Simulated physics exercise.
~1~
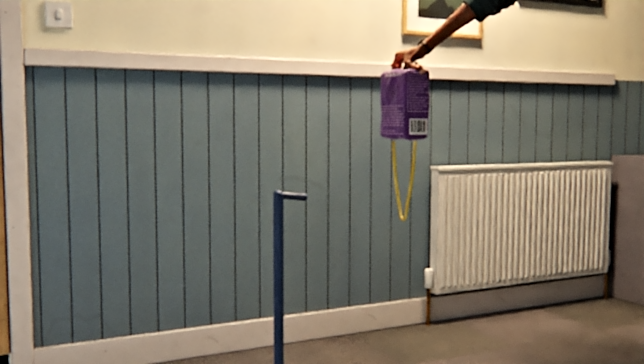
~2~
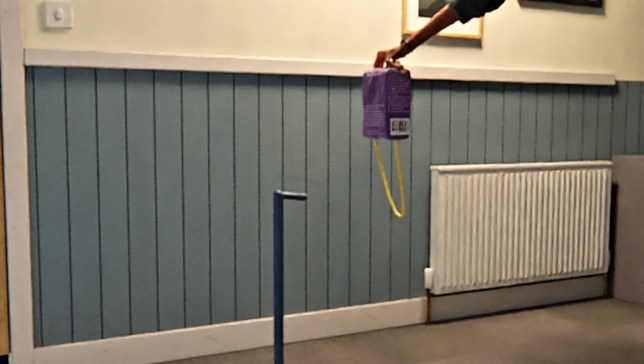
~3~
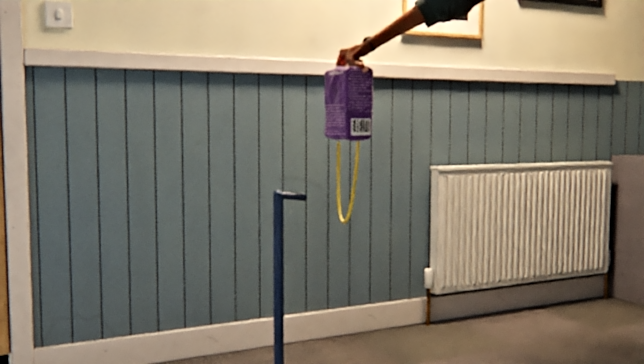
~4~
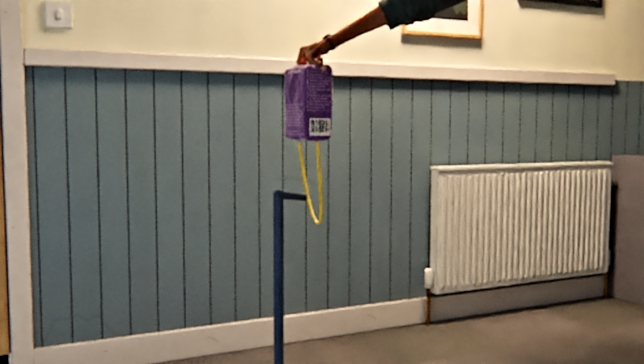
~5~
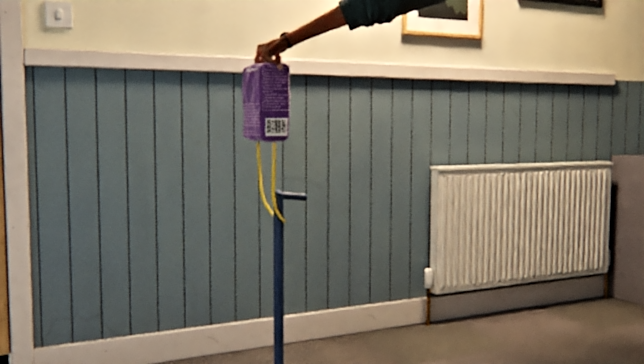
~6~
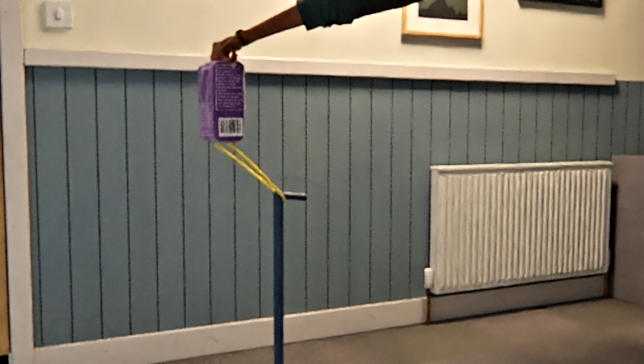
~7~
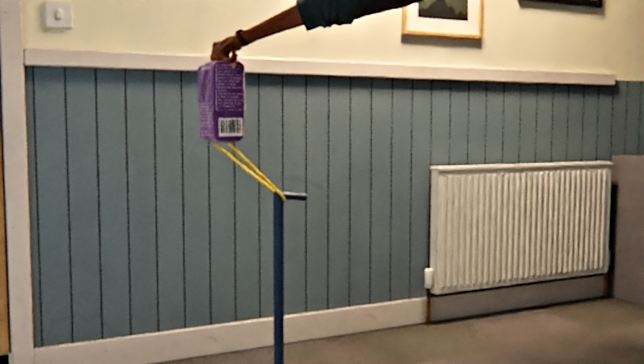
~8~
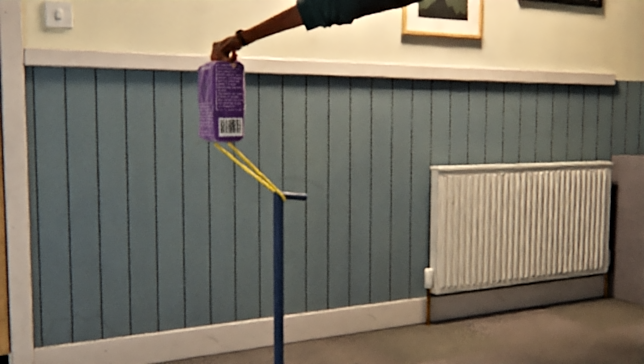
A hand carried a purple sack with a yellow loop dangling beneath it leftward past a blue wall and over a thin stand, where the loop caught on the hook and pulled tight, and the hand stopped with the sack just beyond the post.
